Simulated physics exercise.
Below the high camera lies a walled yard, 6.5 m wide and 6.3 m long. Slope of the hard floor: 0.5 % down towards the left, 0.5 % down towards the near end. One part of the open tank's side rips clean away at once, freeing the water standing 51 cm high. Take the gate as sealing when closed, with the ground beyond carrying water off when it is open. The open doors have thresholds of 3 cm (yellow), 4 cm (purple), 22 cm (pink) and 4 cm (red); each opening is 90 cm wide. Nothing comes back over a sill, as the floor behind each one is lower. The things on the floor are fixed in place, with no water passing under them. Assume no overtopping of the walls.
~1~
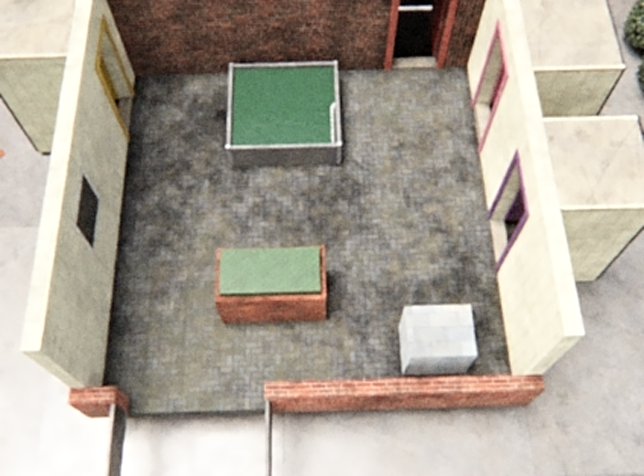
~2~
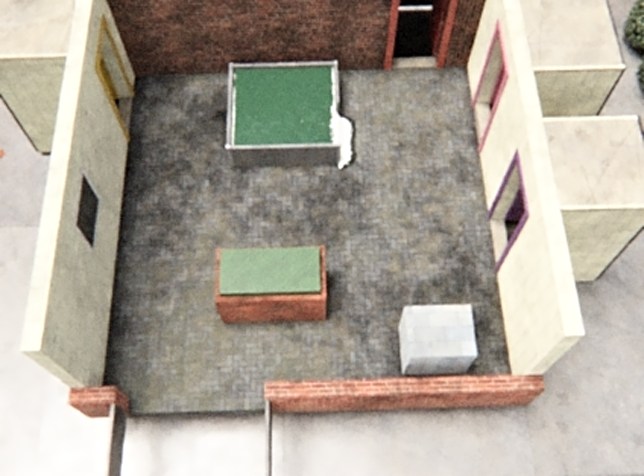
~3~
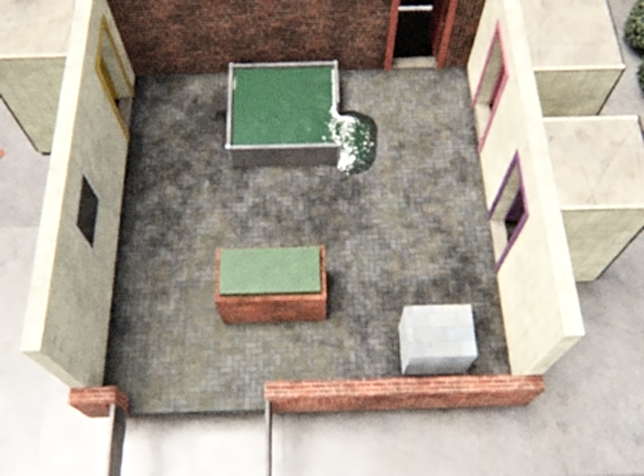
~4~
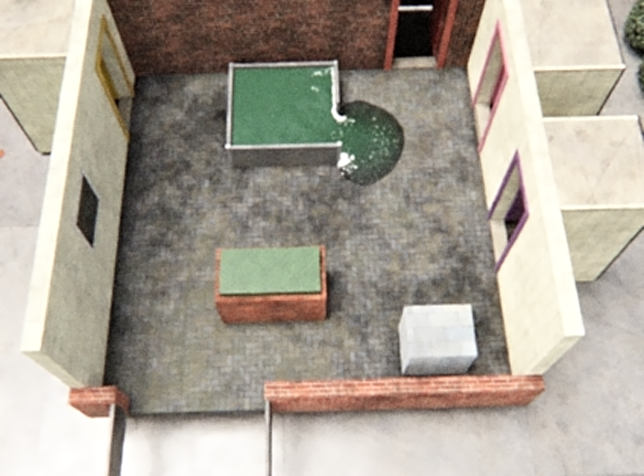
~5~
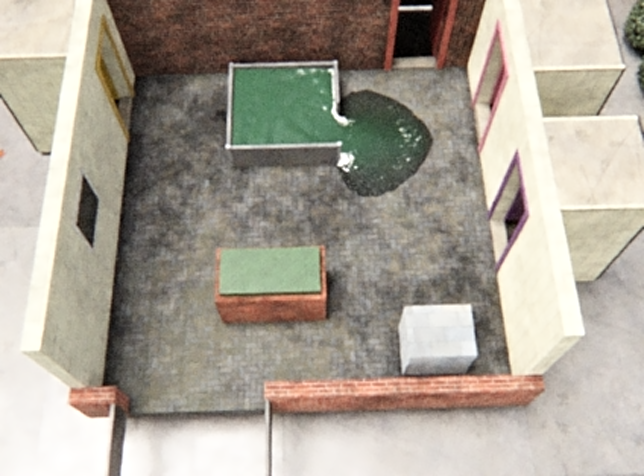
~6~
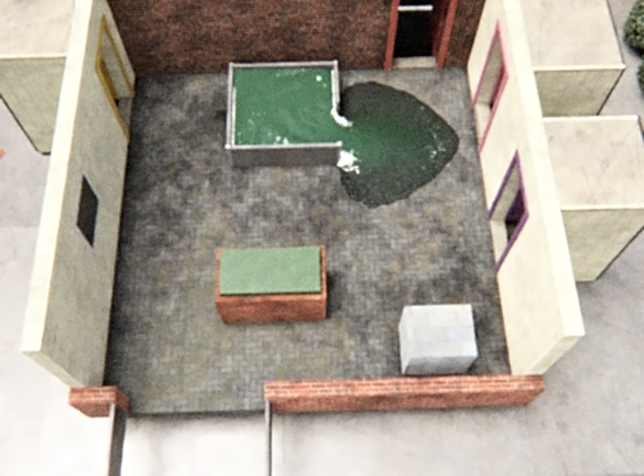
A walled yard with a dark grey paved floor is seen from high above, with cream walls at the left and right and a brick wall at the back. An open tank of green water stands near the back wall, a green-topped brick block nearer the front, and a pale box at the lower right. Water bursts from the tank's right side in white foam and spreads rightward across the paving in a widening dark green pool, while the camera stays still.
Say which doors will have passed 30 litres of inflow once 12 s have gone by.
At the yellow door the inflow will remain within the limit; at the purple door the inflow will break the limit; at the pink door the inflow will remain within the limit; at the red door the inflow will break the limit.
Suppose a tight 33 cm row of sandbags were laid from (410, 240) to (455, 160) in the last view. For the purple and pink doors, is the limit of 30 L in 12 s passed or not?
Checking the limit, purple is fine, pink is fine.
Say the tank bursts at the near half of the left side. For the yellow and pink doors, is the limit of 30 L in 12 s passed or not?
The yellow door comes out more than that and the pink door less than that.
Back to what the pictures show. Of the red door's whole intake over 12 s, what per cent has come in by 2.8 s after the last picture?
Some 25 in a hundred.
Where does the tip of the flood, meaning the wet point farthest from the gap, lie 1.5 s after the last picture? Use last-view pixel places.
Roughly at pixel (500, 311).
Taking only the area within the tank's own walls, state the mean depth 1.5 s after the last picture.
The average depth is around 30 cm.
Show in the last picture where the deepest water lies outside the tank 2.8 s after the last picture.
Roughly pixel (488, 387).
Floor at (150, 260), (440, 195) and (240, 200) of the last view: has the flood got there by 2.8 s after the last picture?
In turn: Dry, wet, still dry.
Then, 0.7 s after the last picture water covers 20 % of the floor and is deepest (24 cm) near (350, 149); yellow door not reached, purple door not reached, pink door 19 cm at the sill, 0 L in, red door 4 cm at the sill, 0 L in.
Then, 1.5 s after the last picture water covers 25 % of the floor and is deepest (26 cm) near (466, 76); yellow door not reached, purple door 11 cm at the sill, 6 L in, pink door 22 cm at the sill, 0 L in, red door 5 cm at the sill, 0 L in.
Then, 2.8 s after the last picture water covers 30 % of the floor and is deepest (23 cm) near (488, 387); yellow door not reached, purple door 8 cm at the sill, 29 L in, pink door 16 cm at the sill, 0 L in, red door 9 cm at the sill, 19 L in.
Then, 6.3 s after the last picture water covers 55 % of the floor and is deepest (14 cm) near (488, 387); yellow door 2 cm at the sill, 0 L in, purple door 6 cm at the sill, 48 L in, pink door 8 cm at the sill, 1 L in, red door 7 cm at the sill, 68 L in.
Then, 11.3 s after the last picture water covers 85 % of the floor and is deepest (8 cm) near (326, 306); yellow door 2 cm at the sill, 2 L in, purple door 6 cm at the sill, 61 L in, pink door 4 cm at the sill, 1 L in, red door 4 cm at the sill, 79 L in.
